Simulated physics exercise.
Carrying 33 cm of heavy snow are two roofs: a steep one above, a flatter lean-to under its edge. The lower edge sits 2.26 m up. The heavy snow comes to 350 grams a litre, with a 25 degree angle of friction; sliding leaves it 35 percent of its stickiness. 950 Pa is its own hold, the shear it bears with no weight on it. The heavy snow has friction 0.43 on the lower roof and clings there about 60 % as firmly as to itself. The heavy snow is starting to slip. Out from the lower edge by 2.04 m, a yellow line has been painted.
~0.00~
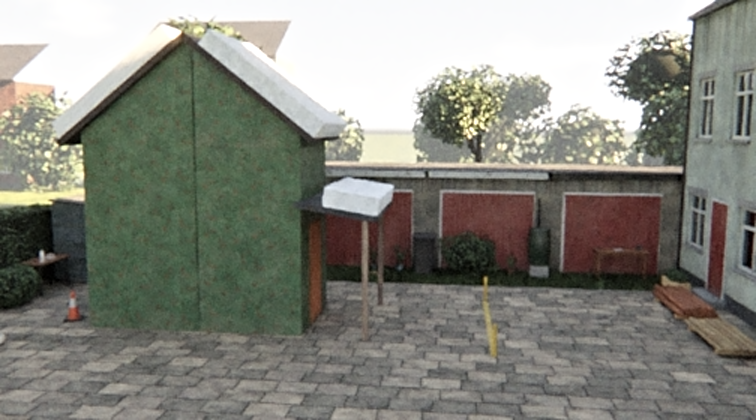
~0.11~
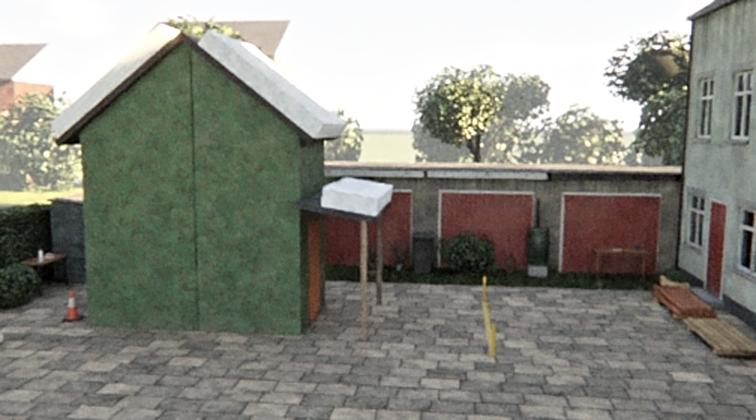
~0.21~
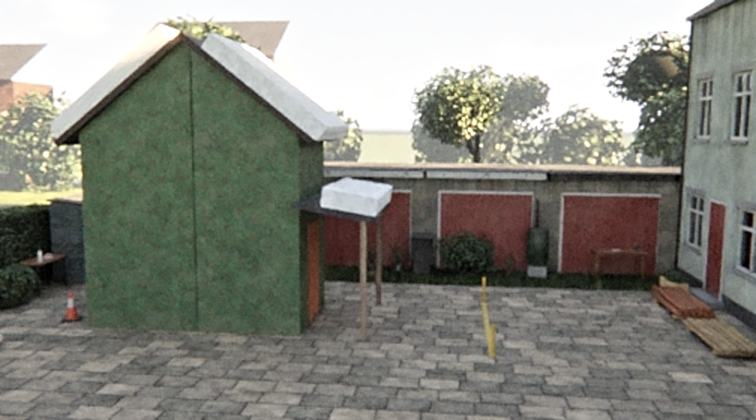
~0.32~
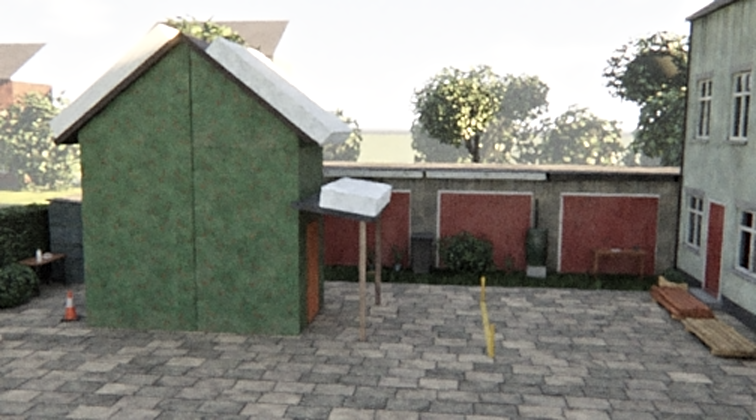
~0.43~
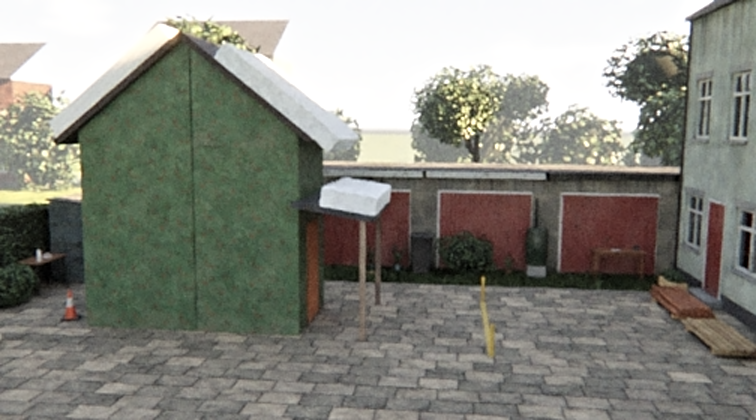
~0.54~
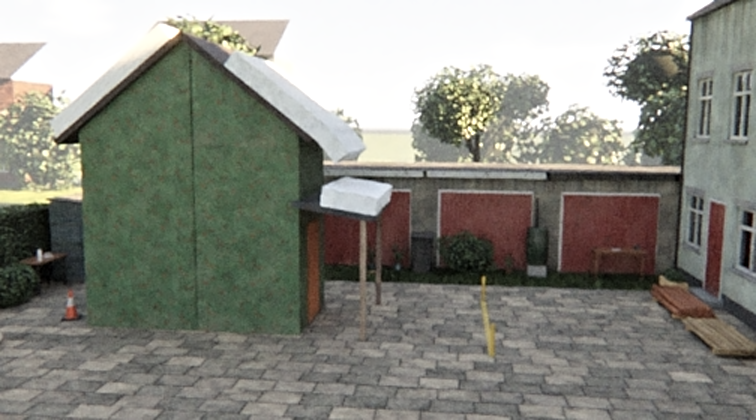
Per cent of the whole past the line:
38 out of 100.
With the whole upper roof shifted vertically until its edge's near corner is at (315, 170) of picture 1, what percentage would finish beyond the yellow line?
Result: Near 16 %.
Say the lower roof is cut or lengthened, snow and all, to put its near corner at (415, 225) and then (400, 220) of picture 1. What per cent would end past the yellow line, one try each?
First 25 per cent, second 35 per cent.
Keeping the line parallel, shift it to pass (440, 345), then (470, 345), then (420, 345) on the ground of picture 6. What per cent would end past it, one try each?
In order, some 60, 45 and 70 percent would end past it.
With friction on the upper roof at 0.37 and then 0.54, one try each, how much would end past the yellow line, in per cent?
25 %, then 12 %.
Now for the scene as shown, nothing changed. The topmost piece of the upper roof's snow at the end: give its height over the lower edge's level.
0.4 m.
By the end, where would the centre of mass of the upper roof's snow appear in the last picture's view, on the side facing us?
Near pixel (499, 334).
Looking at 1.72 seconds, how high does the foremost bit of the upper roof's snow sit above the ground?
0.0 m or thereabouts.
After 1.08 s, none is below the lower edge and 0 % is past the line.
After 1.72 s, 78 % is below the lower edge and 14 % is past the line.
After 2.36 s, 79 % is below the lower edge and 38 % is past the line.
After 3.00 s, 79 % is below the lower edge and 38 % is past the line.
After 3.10 s, 79 % is below the lower edge and 38 % is past the line.
